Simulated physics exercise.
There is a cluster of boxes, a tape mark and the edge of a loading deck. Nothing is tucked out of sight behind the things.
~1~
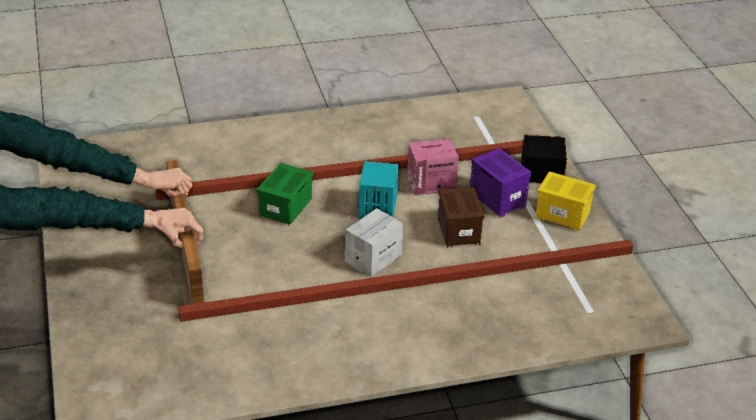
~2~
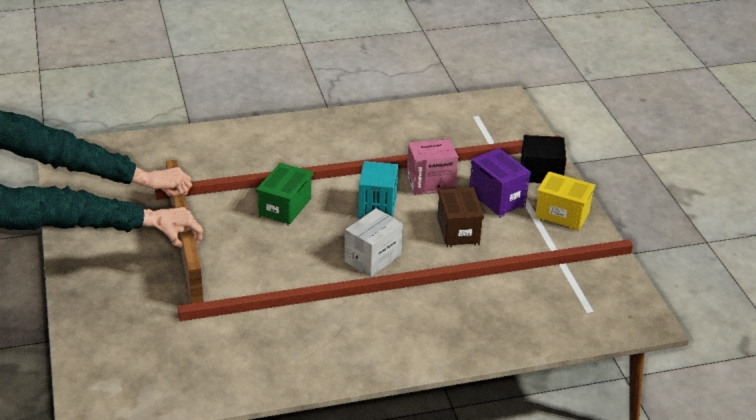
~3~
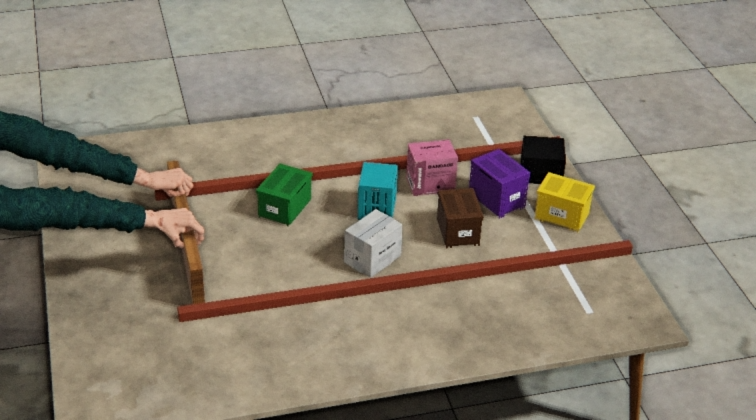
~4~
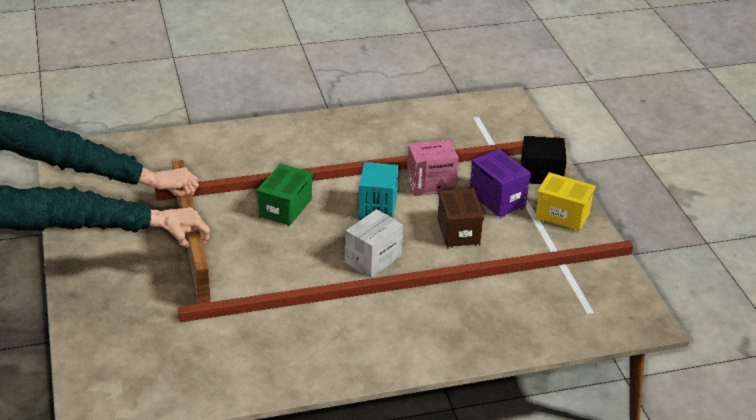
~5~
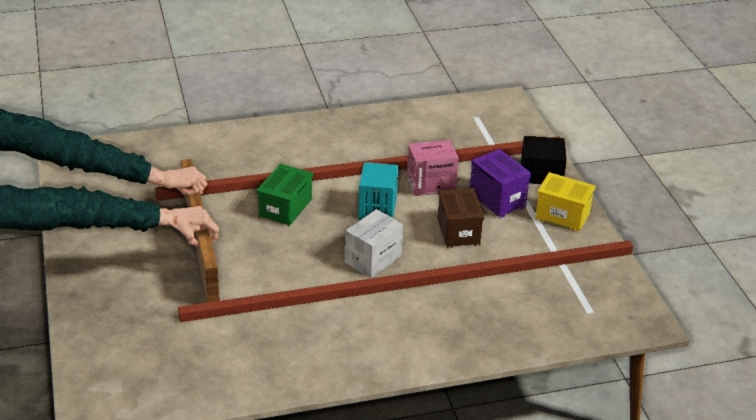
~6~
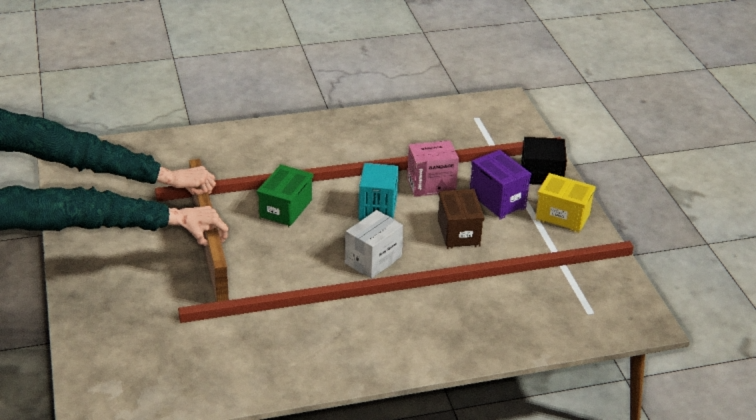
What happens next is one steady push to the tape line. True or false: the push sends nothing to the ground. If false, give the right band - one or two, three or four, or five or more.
False, one or two.
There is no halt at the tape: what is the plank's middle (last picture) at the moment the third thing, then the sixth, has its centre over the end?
I'd put the first at about (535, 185) and the next at about (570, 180).
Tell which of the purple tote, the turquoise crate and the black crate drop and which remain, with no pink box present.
Well, the purple tote is safe, the turquoise crate is safe, and last of the three, the black crate drops down.
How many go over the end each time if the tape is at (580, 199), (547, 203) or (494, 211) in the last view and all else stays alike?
Try by try, 8, 4 and 0.
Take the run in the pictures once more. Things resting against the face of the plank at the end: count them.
Contact count: 3.
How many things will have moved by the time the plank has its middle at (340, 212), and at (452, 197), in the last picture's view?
At the first spot 3, then 6.
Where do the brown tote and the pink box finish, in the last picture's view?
Brown tote: About (581, 204); pink box: About (562, 145).
Soon after, none off yet; black crate at rest near (544, 161); yellow tote at rest near (565, 203); purple tote at rest near (499, 185).
After that, none off yet; black crate displaced a little near (551, 161); yellow tote moving near (568, 204); purple tote displaced a little near (525, 178).
In the end, the number that fall off is one or two; gone, yellow tote and black crate.
